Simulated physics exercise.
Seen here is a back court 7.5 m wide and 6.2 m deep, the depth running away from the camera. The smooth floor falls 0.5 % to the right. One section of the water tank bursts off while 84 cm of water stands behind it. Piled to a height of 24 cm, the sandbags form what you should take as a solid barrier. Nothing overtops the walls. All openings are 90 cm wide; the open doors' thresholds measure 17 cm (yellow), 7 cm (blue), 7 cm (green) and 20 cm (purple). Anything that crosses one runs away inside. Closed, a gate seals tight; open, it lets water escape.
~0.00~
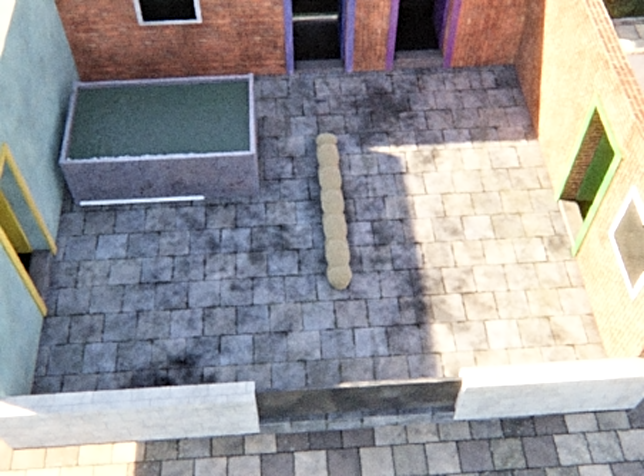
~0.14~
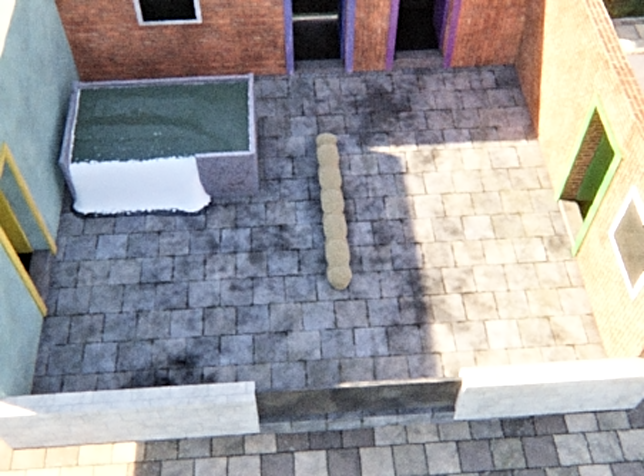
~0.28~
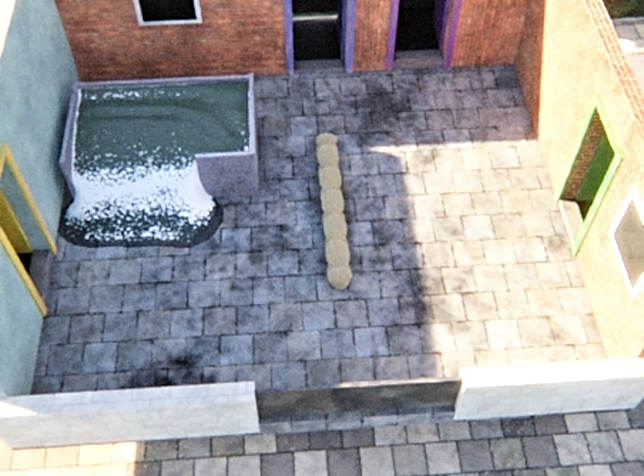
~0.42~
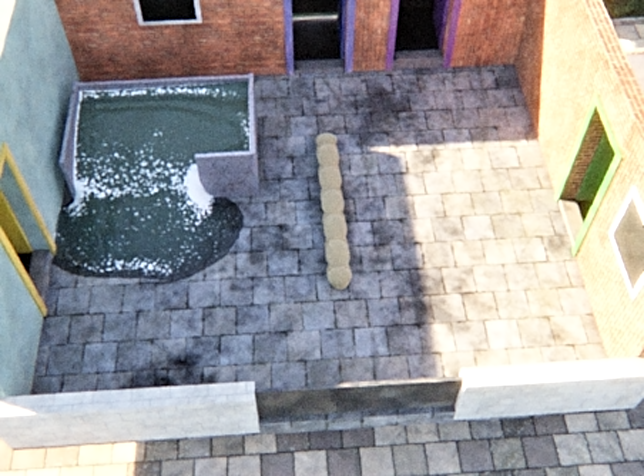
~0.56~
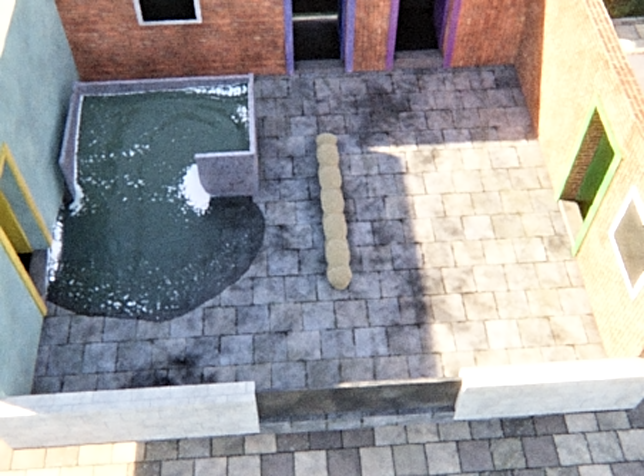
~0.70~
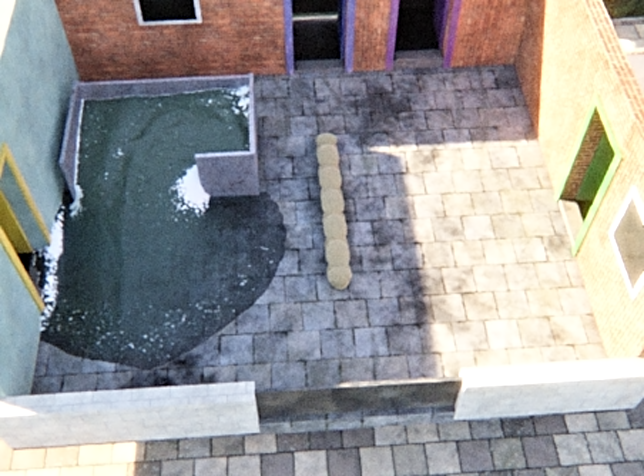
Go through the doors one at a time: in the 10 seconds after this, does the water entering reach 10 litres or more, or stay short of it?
In order: The yellow door will let too much through; the blue door will let too much through; the green door will let too much through; the purple door will not let too much through.
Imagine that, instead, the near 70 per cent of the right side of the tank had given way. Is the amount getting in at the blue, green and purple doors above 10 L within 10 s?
Compared with the limit, blue is higher, green is higher and purple is lower.
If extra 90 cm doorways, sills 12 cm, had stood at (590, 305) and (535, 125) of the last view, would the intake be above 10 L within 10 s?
Exceeded, within it.
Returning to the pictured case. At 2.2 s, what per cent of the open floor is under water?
Covered: Roughly 30 per cent.
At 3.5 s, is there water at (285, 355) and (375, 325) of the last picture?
Soaked, soaked.
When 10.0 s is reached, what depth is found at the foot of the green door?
8.5 cm.
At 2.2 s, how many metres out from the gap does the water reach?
Distance: Approx. 5.4 m.
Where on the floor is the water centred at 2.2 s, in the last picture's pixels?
(154, 264).
After 1.4 s water covers 30 % of the floor and is deepest (65 cm) near (28, 420); yellow door 27 cm at the sill, 2 L in, blue door not reached, green door not reached, purple door not reached.
After 2.2 s water covers 30 % of the floor and is deepest (52 cm) near (28, 420); yellow door 23 cm at the sill, 29 L in, blue door not reached, green door not reached, purple door not reached.
After 3.5 s water covers 50 % of the floor and is deepest (28 cm) near (71, 417); yellow door 19 cm at the sill, 41 L in, blue door not reached, green door not reached, purple door not reached.
After 6.0 s water covers 75 % of the floor and is deepest (28 cm) near (537, 389); yellow door 12 cm at the sill, 49 L in, blue door 7 cm at the sill, 1 L in, green door 14 cm at the sill, 57 L in, purple door not reached.
After 10.0 s water covers 95 % of the floor and is deepest (19 cm) near (263, 144); yellow door 5 cm at the sill, 50 L in, blue door 12 cm at the sill, 48 L in, green door 8 cm at the sill, 89 L in, purple door 13 cm at the sill, 0 L in.
